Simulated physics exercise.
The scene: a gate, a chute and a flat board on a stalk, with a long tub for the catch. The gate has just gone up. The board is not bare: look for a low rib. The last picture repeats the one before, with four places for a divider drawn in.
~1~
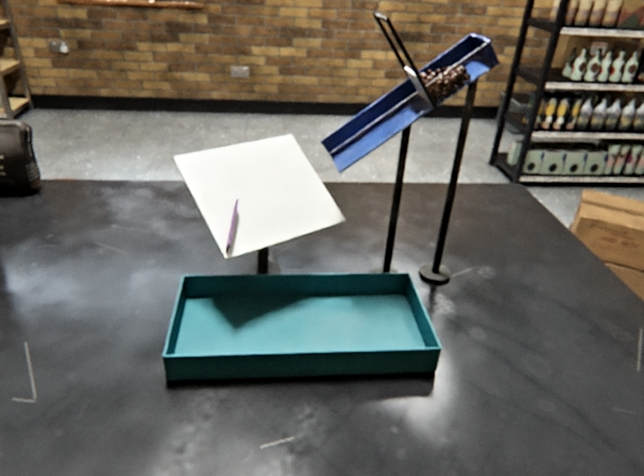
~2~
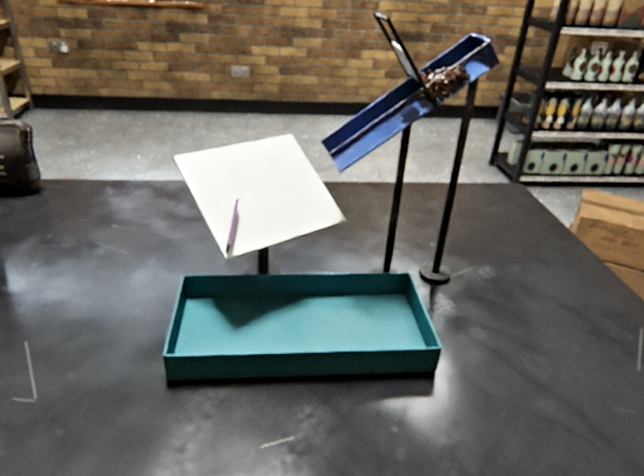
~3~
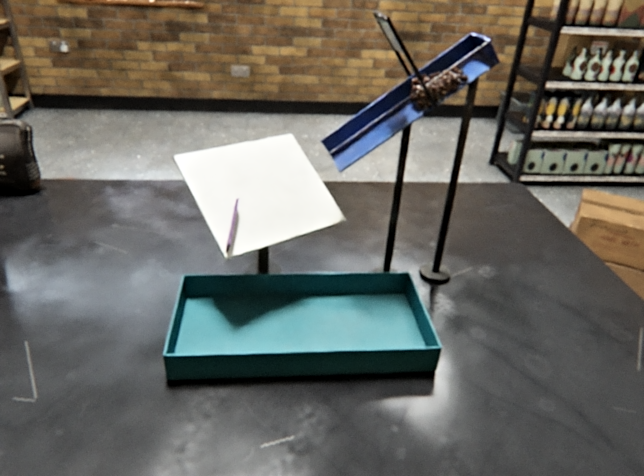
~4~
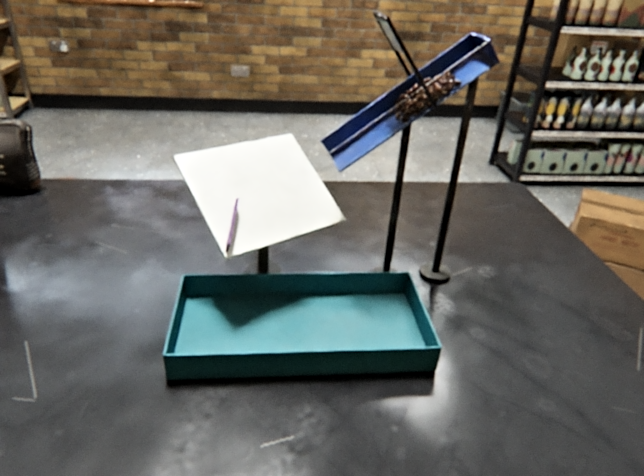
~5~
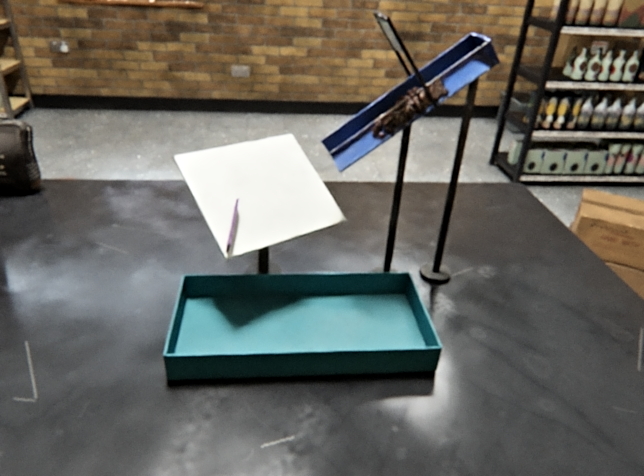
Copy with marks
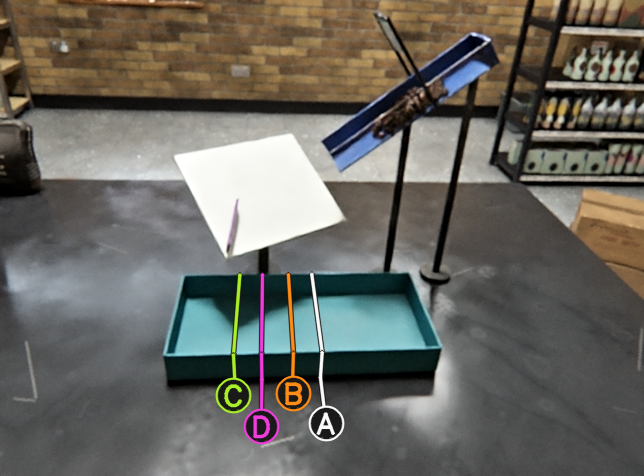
We see a blue chute with its gate raised above a tilted white board with a thin purple rib and an empty teal tub, as a clump of small brown balls slides down the chute toward the lower left.
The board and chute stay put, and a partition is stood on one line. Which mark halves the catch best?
D works best here.
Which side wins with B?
Left.
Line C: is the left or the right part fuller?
The right side.
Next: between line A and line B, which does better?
B it is.
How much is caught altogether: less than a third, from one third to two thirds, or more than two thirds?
About that: More than two thirds.
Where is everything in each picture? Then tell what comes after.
The first frame shows load behind the gate near (434, 82), chocolate balls; lip of the chute near (336, 166), sloping fairly steeply.
The second frame shows middle of the board near (263, 189), tilted fairly steeply; middle of its low edge near (291, 238); of its high edge near (237, 144).
The third frame shows front corners of the tub near (164, 355) and (441, 347), empty; front of the load near (413, 97).
The fourth frame shows middle of the load near (425, 96); its front near (398, 117), close to a quarter of the way to the lip; rib from (238, 198) to (229, 244).
The fifth frame shows middle of the load near (410, 107); its front near (375, 135), close to half of the way to the lip.
On the marked copy, line A crosses the front rim at (322, 351); line B crosses the front rim at (293, 352); line C crosses the front rim at (233, 353); line D crosses the front rim at (261, 353).
Choosing A, of what is caught, the bulk on the left of the divider, a small share on the right.
Choosing B, of what is caught, the bulk on the left of the divider, close to a quarter on the right.
Choosing C, of what is caught, close to a quarter on the left of the divider, the bulk on the right.
Choosing D, of what is caught, close to half on the left of the divider, close to half on the right.
